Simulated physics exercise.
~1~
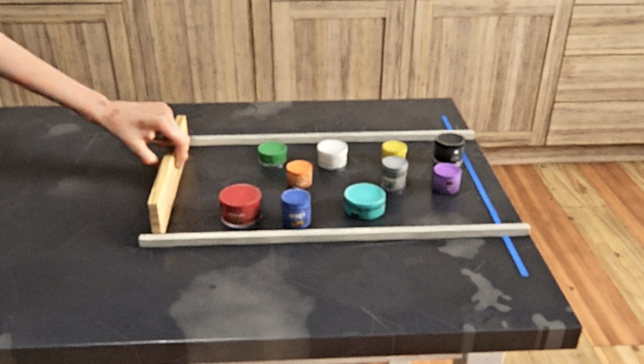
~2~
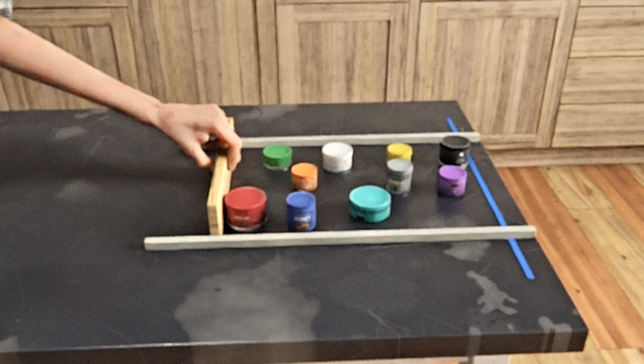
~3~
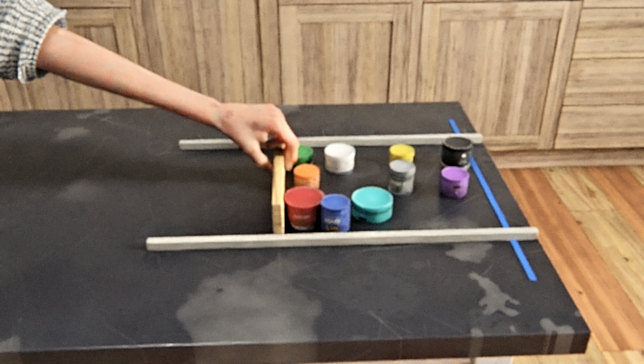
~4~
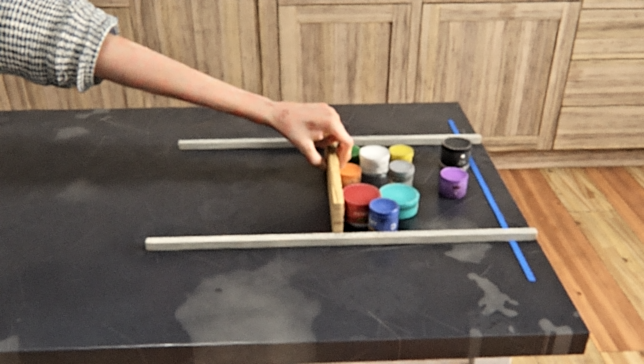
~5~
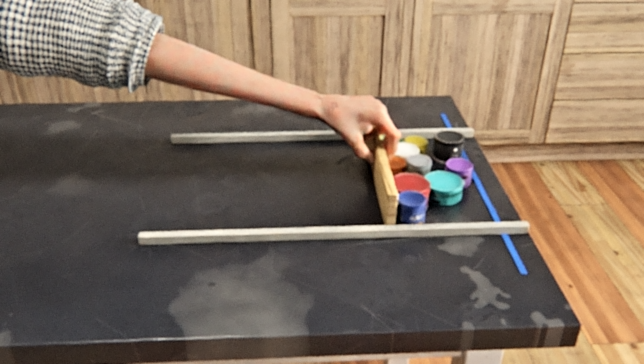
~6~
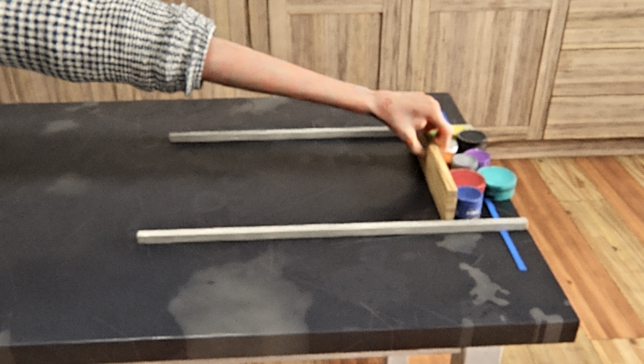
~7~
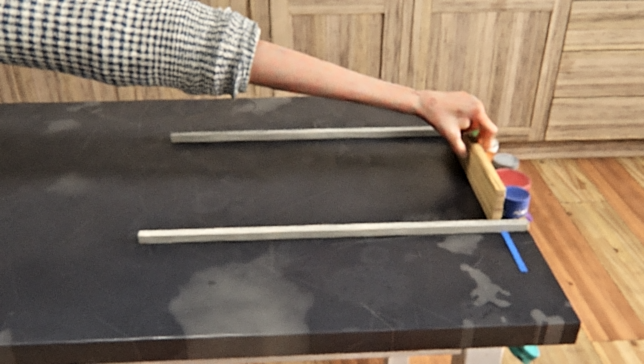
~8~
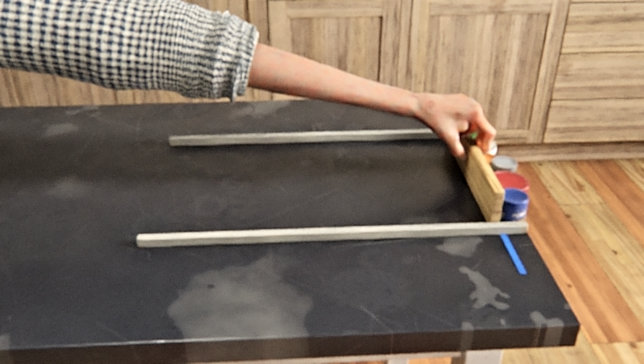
Hand sliding a wooden board rightward between two rails, bunching colourful small tubs together and pushing several off the table's edge.
